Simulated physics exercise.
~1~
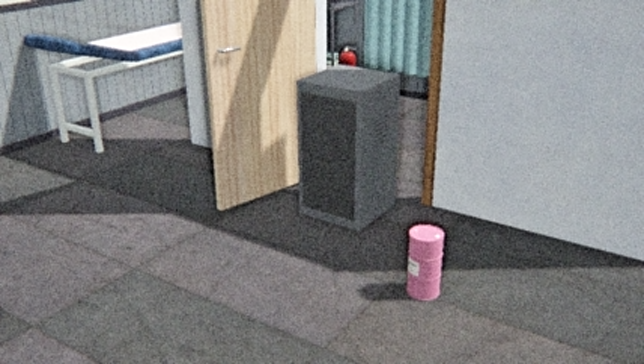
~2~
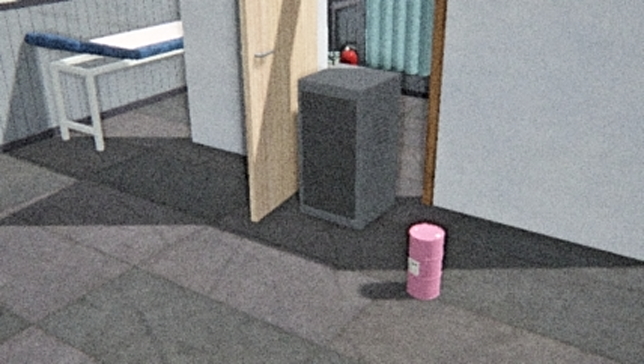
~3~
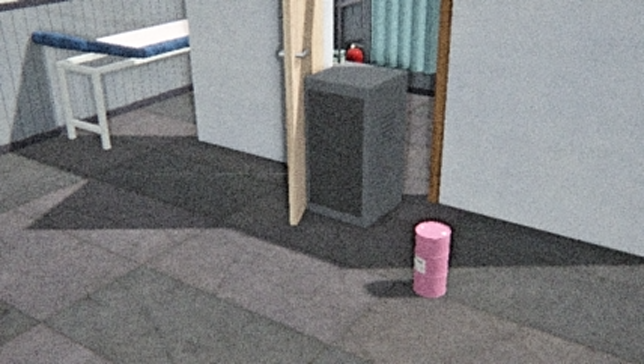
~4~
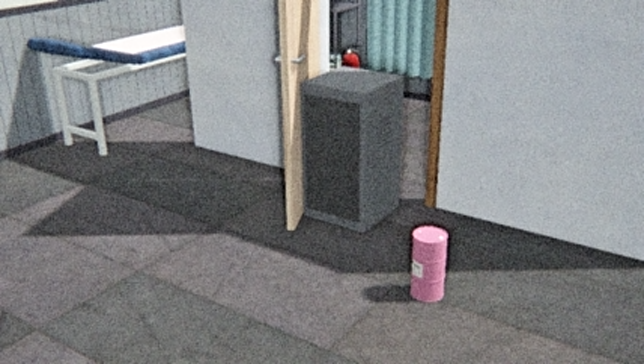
A pale wooden door swinging partway towards its frame and stopping, still open, beside a grey appliance and a pink canister.
